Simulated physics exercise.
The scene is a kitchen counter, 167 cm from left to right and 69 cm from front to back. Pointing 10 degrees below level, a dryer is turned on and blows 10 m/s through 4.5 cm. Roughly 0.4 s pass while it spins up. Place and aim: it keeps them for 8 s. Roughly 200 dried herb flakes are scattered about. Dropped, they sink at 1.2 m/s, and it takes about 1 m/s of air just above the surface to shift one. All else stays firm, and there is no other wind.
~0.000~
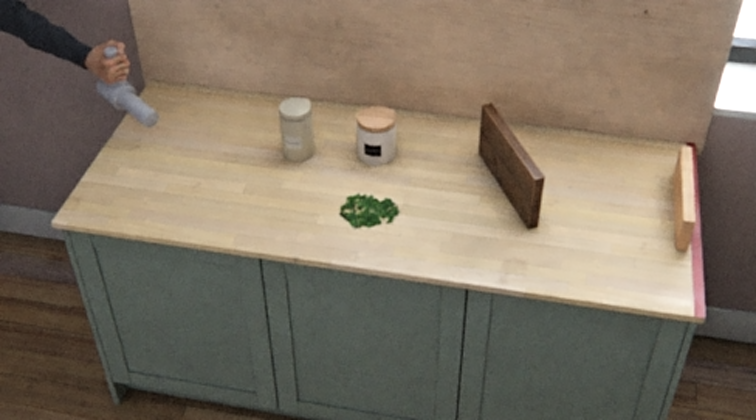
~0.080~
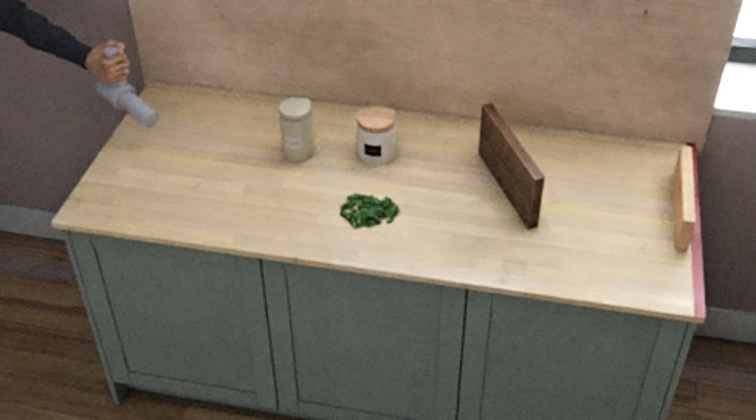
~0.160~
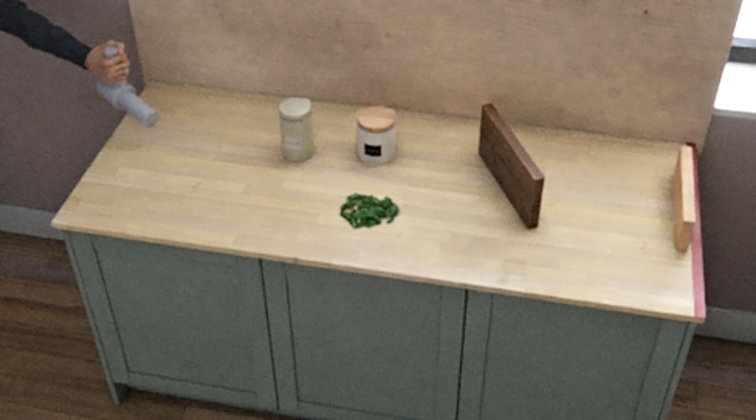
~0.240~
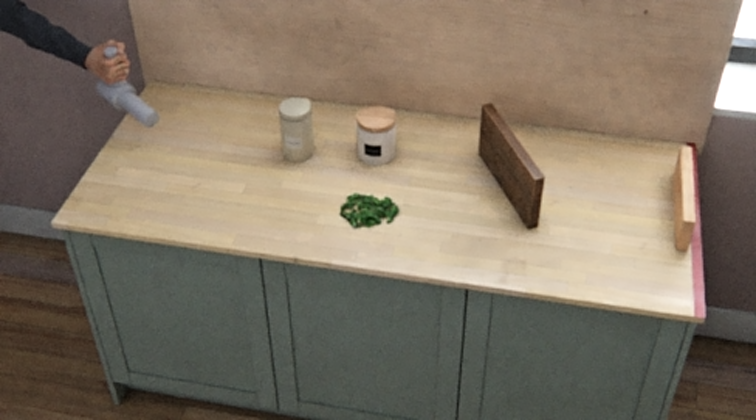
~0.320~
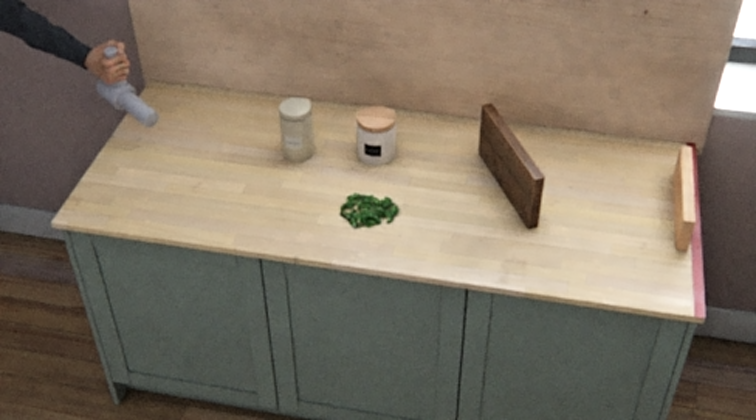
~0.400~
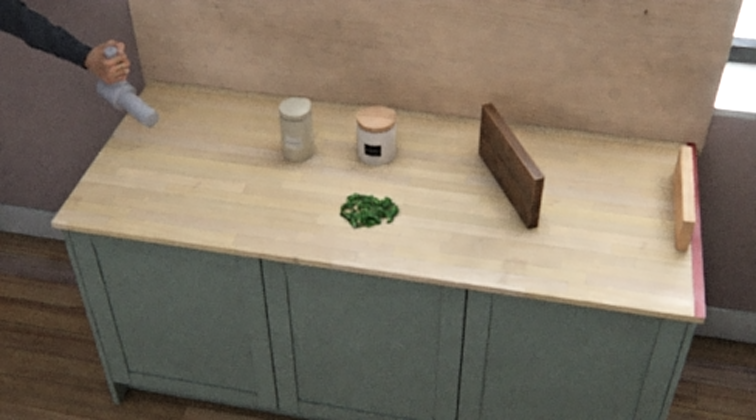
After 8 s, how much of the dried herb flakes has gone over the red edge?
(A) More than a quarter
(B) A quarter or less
Option A: More than a quarter.
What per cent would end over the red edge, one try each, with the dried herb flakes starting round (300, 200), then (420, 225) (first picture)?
First try about 50 per cent, second about 50 per cent.
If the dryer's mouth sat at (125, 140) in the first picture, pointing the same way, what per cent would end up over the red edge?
I'd expect close to 2 per cent.
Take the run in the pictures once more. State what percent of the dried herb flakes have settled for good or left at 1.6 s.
The share is roughly 20 %.
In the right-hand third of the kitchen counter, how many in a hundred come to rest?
Something close to 20 % ends up there.
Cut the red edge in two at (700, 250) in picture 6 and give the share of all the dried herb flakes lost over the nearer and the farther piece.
Roughly 50 % cross the nearer stretch, while around 0 % cross the farther one.
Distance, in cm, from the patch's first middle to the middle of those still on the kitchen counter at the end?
Distance: Approx. 65 cm.
After 1.6 s, 0 % are over the red edge; the middle of those still in play is near (534, 251); 18 % have settled or left.
After 2.6 s, 14 % are over the red edge; the middle of those still in play is near (639, 264); 36 % have settled or left.
After 4.4 s, 46 % are over the red edge; the middle of those still in play is near (635, 255); 73 % have settled or left.
After 8.0 s, at the end, 53 % are over the red edge; the middle of those still in play is near (617, 247).
